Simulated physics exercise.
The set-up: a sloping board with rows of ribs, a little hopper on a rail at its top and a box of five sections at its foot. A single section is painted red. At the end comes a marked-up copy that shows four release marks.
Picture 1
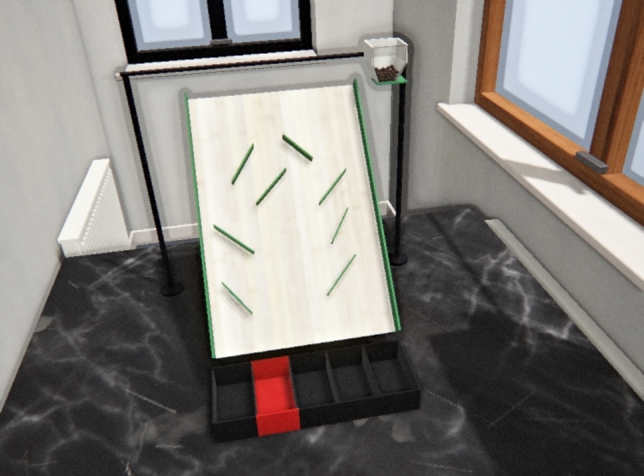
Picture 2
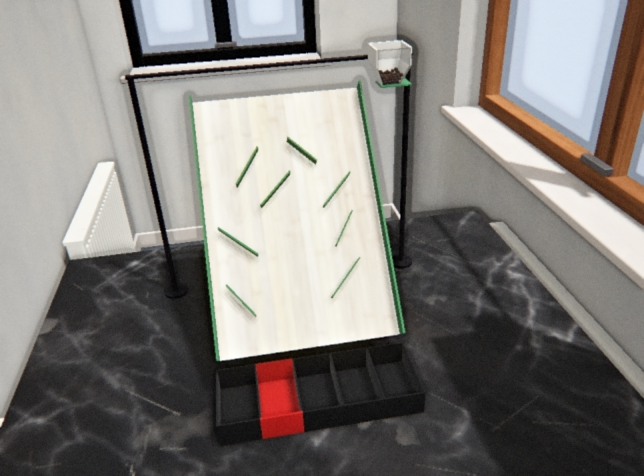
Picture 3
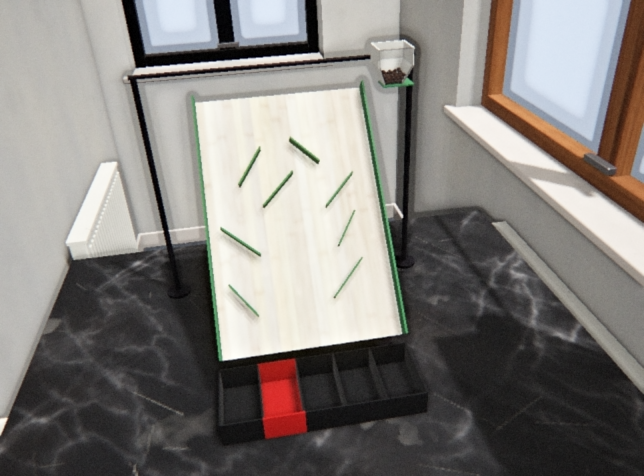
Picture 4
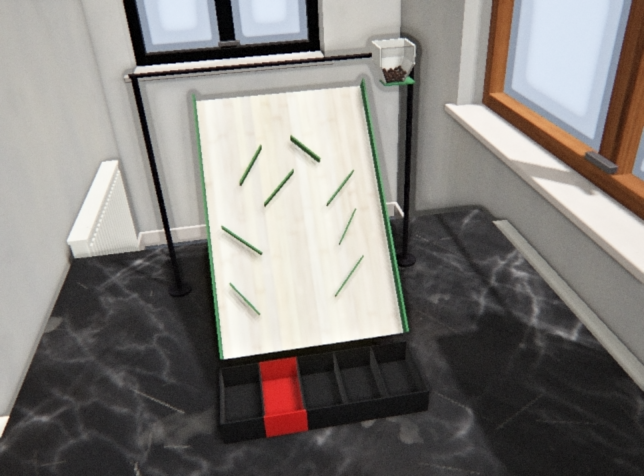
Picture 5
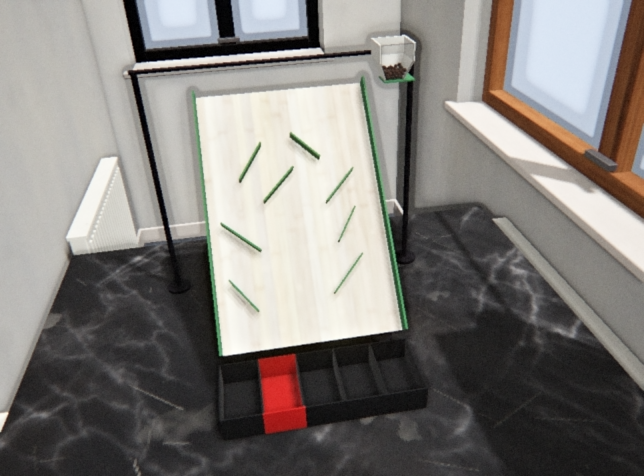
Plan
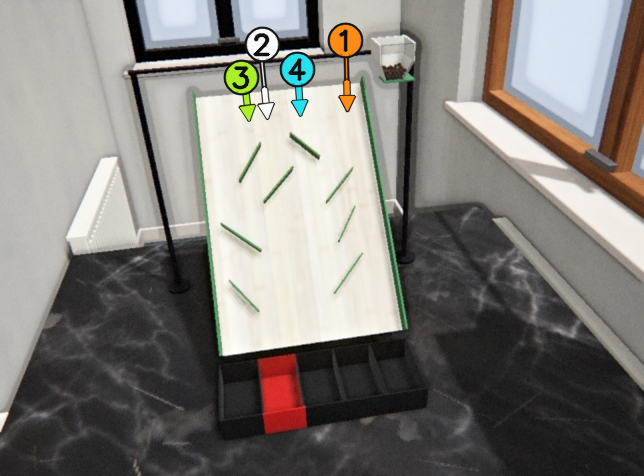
Only the view itself moves, shifting very slightly at the start so the scene slides a touch to the right, while every object stays still and the hopper stays shut. Seen from above and in front, a pale sloping board with green edges and ribs stands on a dark marbled floor between windows. Brown balls sit in the clear hopper at upper right, above a black five-section box, second section red.
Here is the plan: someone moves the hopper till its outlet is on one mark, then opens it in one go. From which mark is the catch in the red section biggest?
Best: 4.
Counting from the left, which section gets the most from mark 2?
The third from the left.
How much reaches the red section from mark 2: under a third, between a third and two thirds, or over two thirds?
Under a third.
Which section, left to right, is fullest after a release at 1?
It is the fifth one.
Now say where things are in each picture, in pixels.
Hopper at (385, 73), chocolate balls, door shut, in the first picture.
Ribs (236, 184) to (257, 146), (287, 137) to (317, 160), (261, 205) to (290, 170), in the second picture.
Ribs (327, 205) to (353, 171), (220, 227) to (261, 254), (339, 244) to (355, 210), in the third picture.
Ribs (230, 283) to (260, 314), (336, 295) to (364, 255), in the fourth picture.
Red section at (285, 419), number 2 of 5 from the left, in the fifth picture.
On the marked copy, mark 1 meets the board at (347, 105); mark 2 meets the board at (266, 113); mark 3 meets the board at (248, 115); mark 4 meets the board at (300, 110).
With 1, about a quarter in the red section, about two thirds in other sections, a small part outside the box.
With 2, a stray few in the red section, nearly all in other sections, a small part outside the box.
With 3, a small part in the red section, most in other sections, a small part outside the box.
With 4, about a third in the red section, about half in other sections, a small part outside the box.
